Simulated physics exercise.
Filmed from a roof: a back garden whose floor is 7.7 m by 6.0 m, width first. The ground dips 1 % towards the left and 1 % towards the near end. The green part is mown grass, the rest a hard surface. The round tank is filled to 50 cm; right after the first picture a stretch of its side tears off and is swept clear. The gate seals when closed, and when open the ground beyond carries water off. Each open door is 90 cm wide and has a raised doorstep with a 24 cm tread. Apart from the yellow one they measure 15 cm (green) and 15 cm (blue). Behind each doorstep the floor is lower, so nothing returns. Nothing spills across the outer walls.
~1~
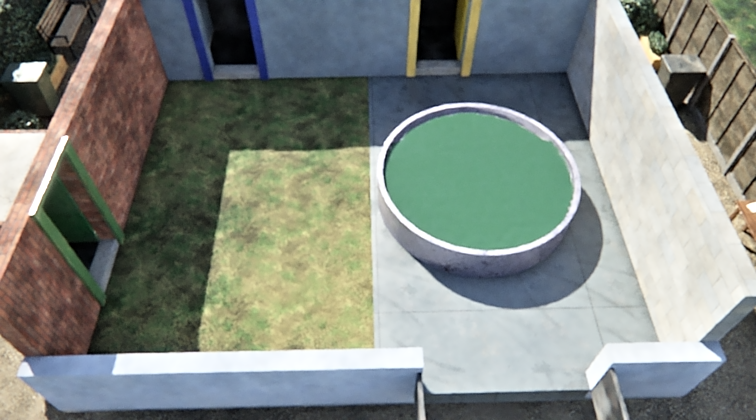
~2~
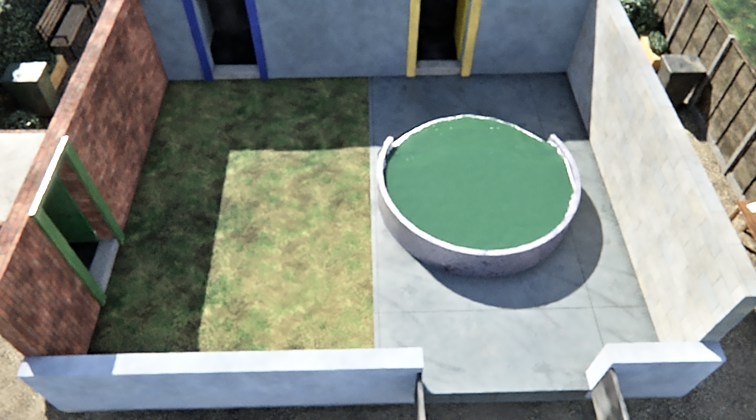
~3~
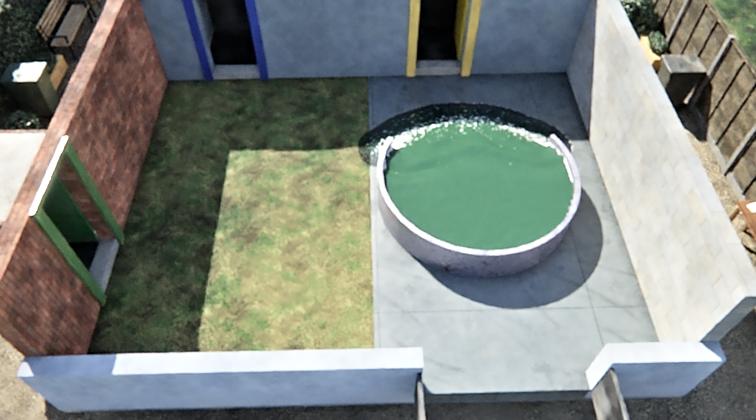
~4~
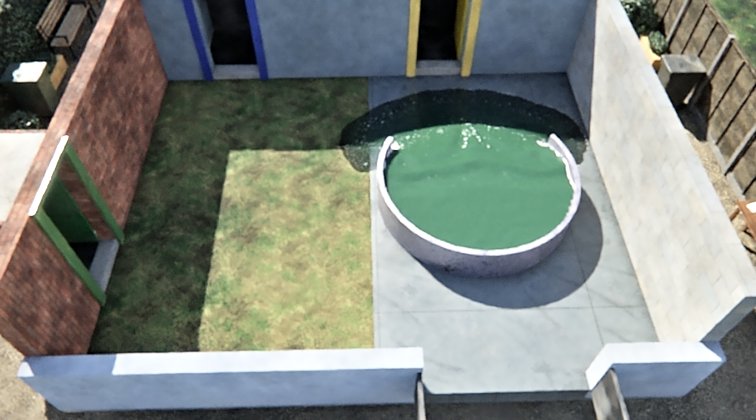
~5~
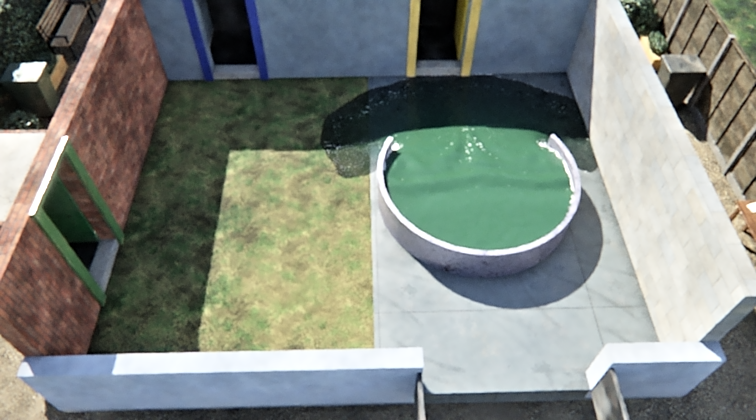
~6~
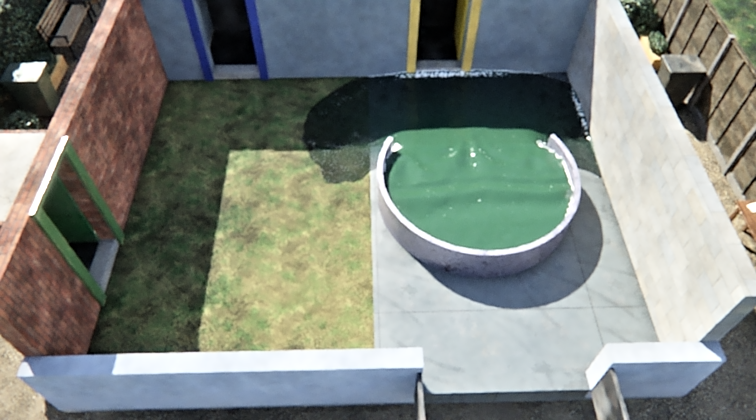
Green water pouring from the broken far side of a round tank, spreading dark across paving and grass in a walled garden.
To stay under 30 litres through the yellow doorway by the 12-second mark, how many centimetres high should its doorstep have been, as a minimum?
About 25 cm.
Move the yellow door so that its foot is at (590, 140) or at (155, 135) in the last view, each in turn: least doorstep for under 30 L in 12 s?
About 12.0 and 11.0 cm.
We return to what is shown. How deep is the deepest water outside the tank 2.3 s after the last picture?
Roughly 29 cm.
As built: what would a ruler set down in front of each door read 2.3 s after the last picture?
Depths in cm: Green 0, yellow 29, blue 9.
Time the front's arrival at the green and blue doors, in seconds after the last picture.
Arrival: Green 4.5 s, blue 1.3 s.
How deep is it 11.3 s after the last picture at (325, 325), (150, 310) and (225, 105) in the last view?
About 9, 12 and 8 cm.
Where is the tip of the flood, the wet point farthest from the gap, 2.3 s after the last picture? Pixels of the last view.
Around (178, 82).
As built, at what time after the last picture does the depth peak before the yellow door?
At about 1.4 s.
Then, 0.7 s after the last picture water covers 25 % of the floor, deepest (37 cm) near (551, 74); 26 cm at the yellow door, 6 litres in over its 16 cm doorstep.
Then, 2.3 s after the last picture water covers 40 % of the floor, deepest (29 cm) near (421, 77); 29 cm at the yellow door, 113 litres in over its 16 cm doorstep.
Then, 11.3 s after the last picture water covers 100 % of the floor, deepest (14 cm) near (107, 384); 7 cm at the yellow door, 149 litres in over its 16 cm doorstep.
At the yellow door as built, the water peaked near 33 cm, 1.3 s after the last picture.
Run again over the same 12 s with other heights there, 47 litres in over 23 cm, 4 litres over 31 cm. The limit of 30 litres is kept from about 25 cm up.
